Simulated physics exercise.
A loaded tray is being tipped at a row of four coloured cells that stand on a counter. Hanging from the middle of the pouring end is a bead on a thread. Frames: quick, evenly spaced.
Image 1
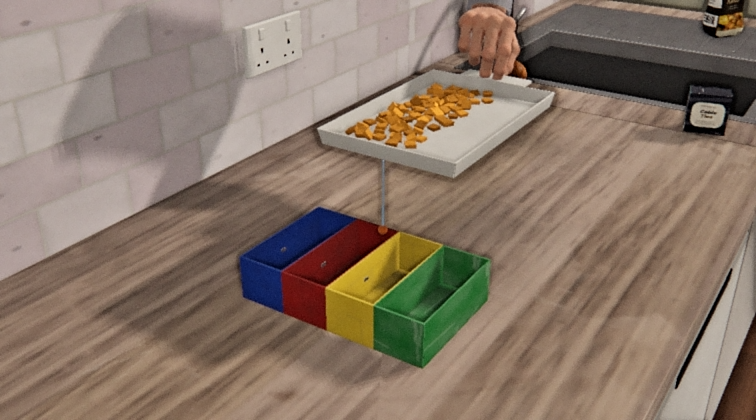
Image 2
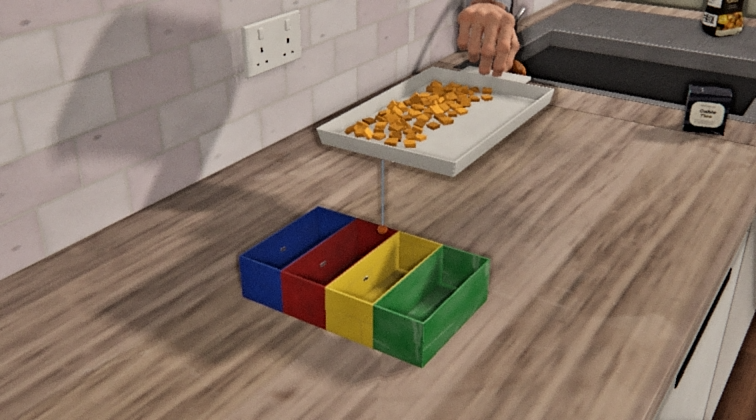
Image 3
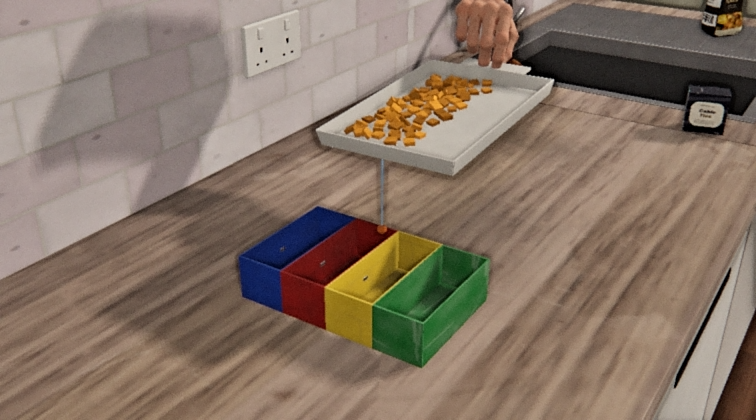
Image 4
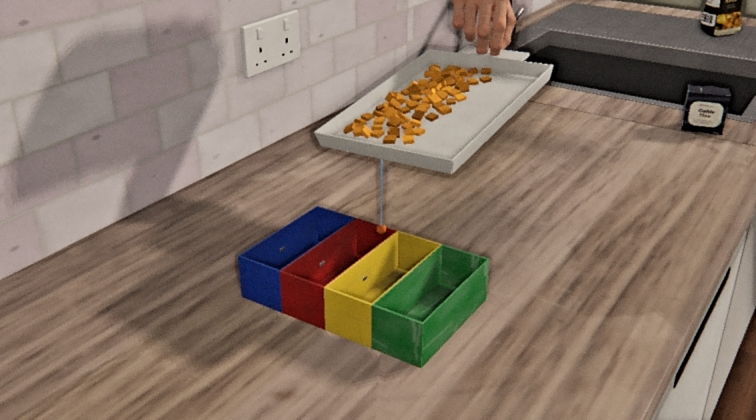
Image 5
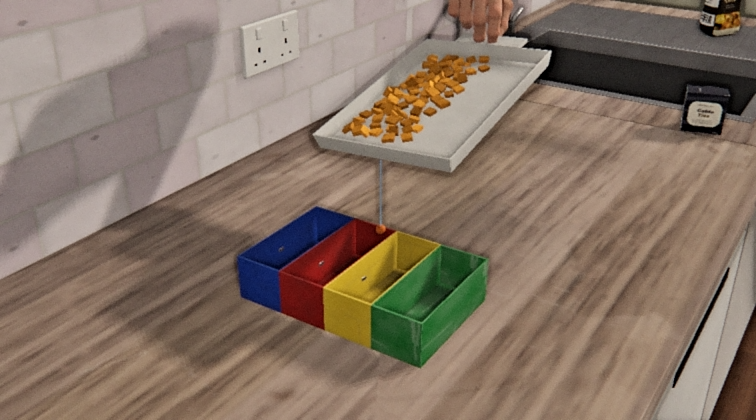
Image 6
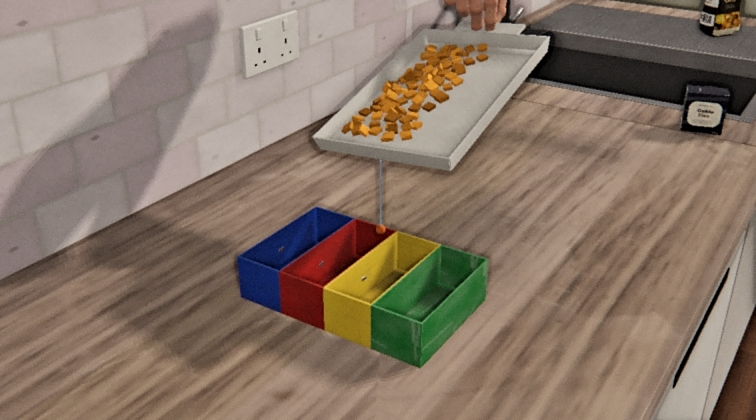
A white tray of small orange crackers, held by a hand at its far end, started level and gradually tilted toward its near left corner above blue, red, yellow and green boxes on a wooden counter.
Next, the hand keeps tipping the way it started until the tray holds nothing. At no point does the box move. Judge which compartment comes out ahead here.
I would say the blue compartment.
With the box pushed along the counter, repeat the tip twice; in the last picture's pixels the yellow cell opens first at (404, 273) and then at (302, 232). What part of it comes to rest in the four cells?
Roughly 80 per cent the first time and 100 per cent the second.
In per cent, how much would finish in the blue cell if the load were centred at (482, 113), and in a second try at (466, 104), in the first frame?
Near 50 and 60 percent respectively.
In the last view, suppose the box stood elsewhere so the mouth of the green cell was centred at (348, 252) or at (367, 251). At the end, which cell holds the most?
First try: The yellow cell. Second try: The yellow one.
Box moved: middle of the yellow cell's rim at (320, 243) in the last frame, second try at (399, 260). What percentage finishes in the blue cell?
You'd get 0 in a hundred first and 70 in a hundred after that.
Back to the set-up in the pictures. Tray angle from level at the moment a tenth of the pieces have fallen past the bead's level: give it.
A tilt of roughly 80°.
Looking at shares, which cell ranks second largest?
Just behind the top cell comes the red one.
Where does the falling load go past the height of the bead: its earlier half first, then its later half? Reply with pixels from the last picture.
Close to (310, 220), then close to (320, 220).
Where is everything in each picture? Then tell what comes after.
Corners of the pouring end (322, 128) and (454, 161), level; middle of the load (419, 111), small crackers; bead on its thread (383, 230); blue cell (262, 280); red cell (304, 297); yellow cell (350, 314); green cell (398, 332), in the first frame.
Corners of the pouring end (322, 128) and (454, 160), level; middle of the load (418, 109), in the second frame.
Corners of the pouring end (321, 129) and (453, 159), tipped barely, lowest at the left corner; middle of the load (418, 105), in the third frame.
Corners of the pouring end (319, 131) and (451, 158), tipped a little, lowest at the left corner; middle of the load (416, 99), in the fourth frame.
Corners of the pouring end (318, 133) and (449, 157), tipped a little, lowest at the left corner; middle of the load (414, 93), in the fifth frame.
Corners of the pouring end (317, 136) and (448, 156), tipped clearly, lowest at the left corner; middle of the load (413, 87); blue cell (260, 280); red cell (302, 296); yellow cell (348, 314); green cell (396, 332), in the sixth frame.
Just after the last frame, tray tipped steeply; every one on the tray.
A moment on, tray tipped past a quarter turn; roughly a quarter on the tray; roughly half in the blue cell; about a tenth in the red cell; just a few in the yellow cell; about a tenth falling or outside the box.
Further on, tray tipped past a quarter turn; the larger part in the blue cell; roughly a quarter in the red cell; just a few in the yellow cell; just a few falling or outside the box.
When it is over, tray tipped past a quarter turn; the larger part in the blue cell; roughly a quarter in the red cell; just a few in the yellow cell; not one in the green cell; just a few outside the box.
